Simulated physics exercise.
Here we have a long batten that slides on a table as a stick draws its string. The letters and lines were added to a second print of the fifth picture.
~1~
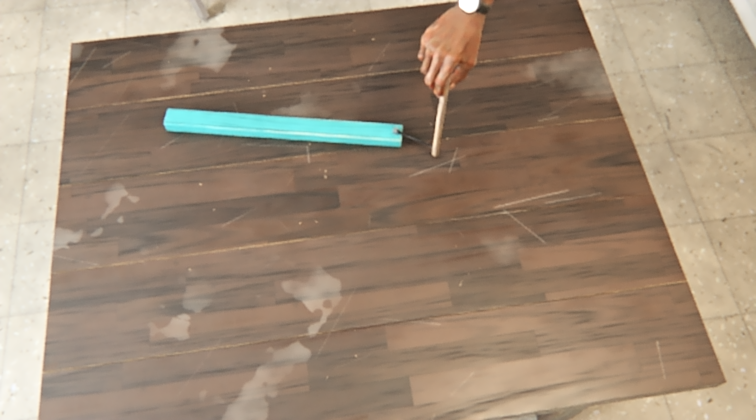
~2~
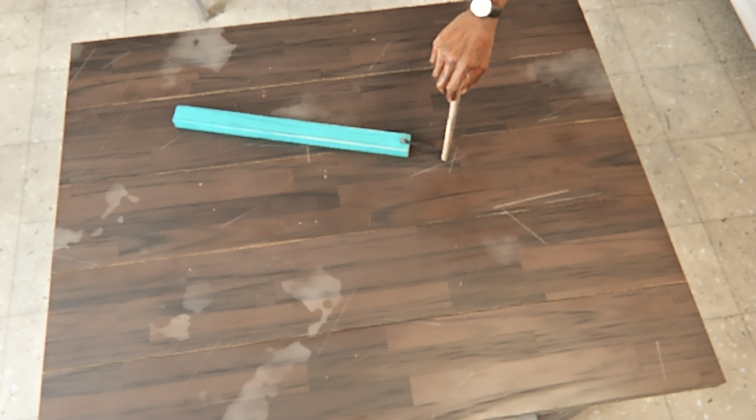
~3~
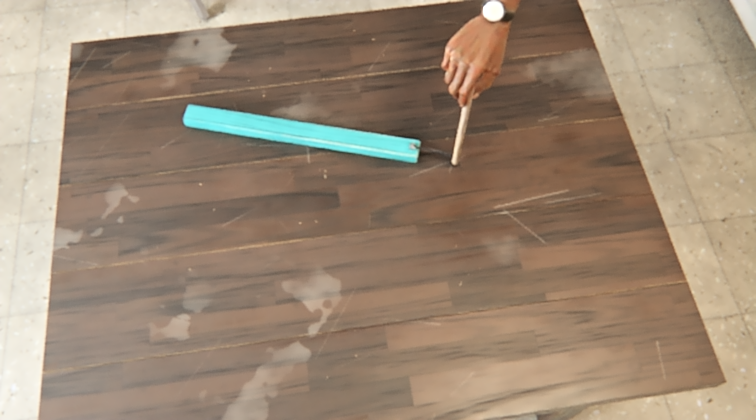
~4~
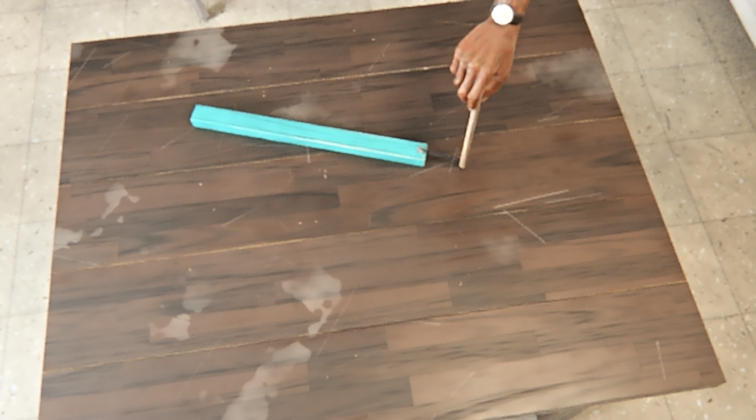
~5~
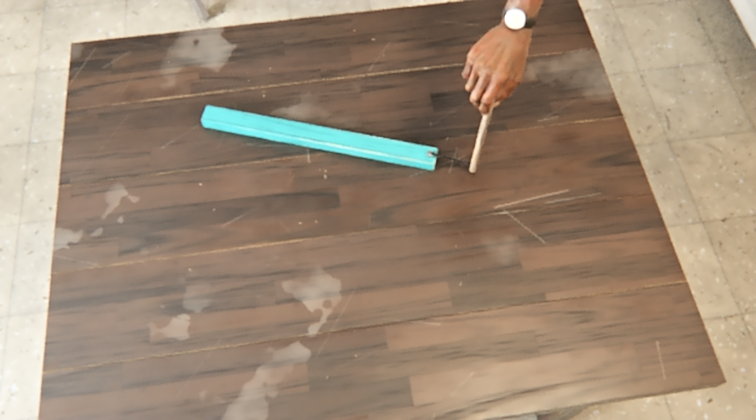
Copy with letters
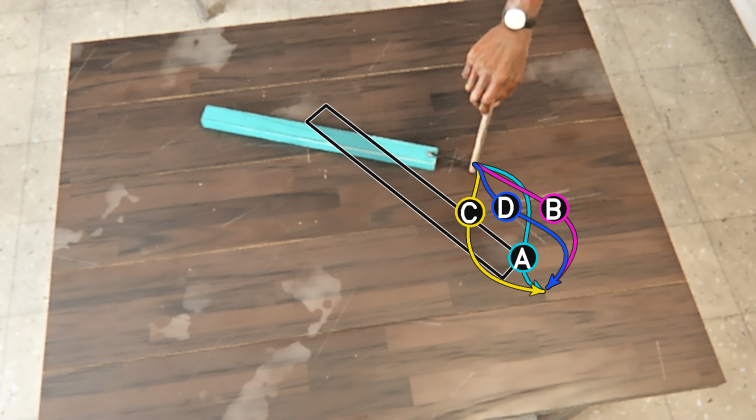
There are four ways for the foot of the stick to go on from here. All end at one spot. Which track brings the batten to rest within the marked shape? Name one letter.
Pull along A.
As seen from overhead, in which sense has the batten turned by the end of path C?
On that path, clockwise.
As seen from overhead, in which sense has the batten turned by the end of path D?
It turns clockwise.
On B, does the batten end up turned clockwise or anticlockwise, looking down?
On that path, clockwise.
On the marked copy, A from (474, 164) via (529, 212) to (544, 292); B from (474, 164) via (560, 214) to (547, 288); C from (474, 164) via (469, 242) to (544, 292); D from (474, 164) via (529, 220) to (547, 288); the outline at (408, 186).
Taking A. A third of the way, foot of the stick (524, 193), middle of the batten (369, 147).
Two thirds of the way, foot of the stick (524, 248), middle of the batten (386, 162).
When it is over, foot of the stick (543, 292), middle of the batten (408, 187); it lies in the outline.
As for the rest, B leaves its middle at (428, 182); C leaves its middle at (397, 200); D leaves its middle at (420, 186).
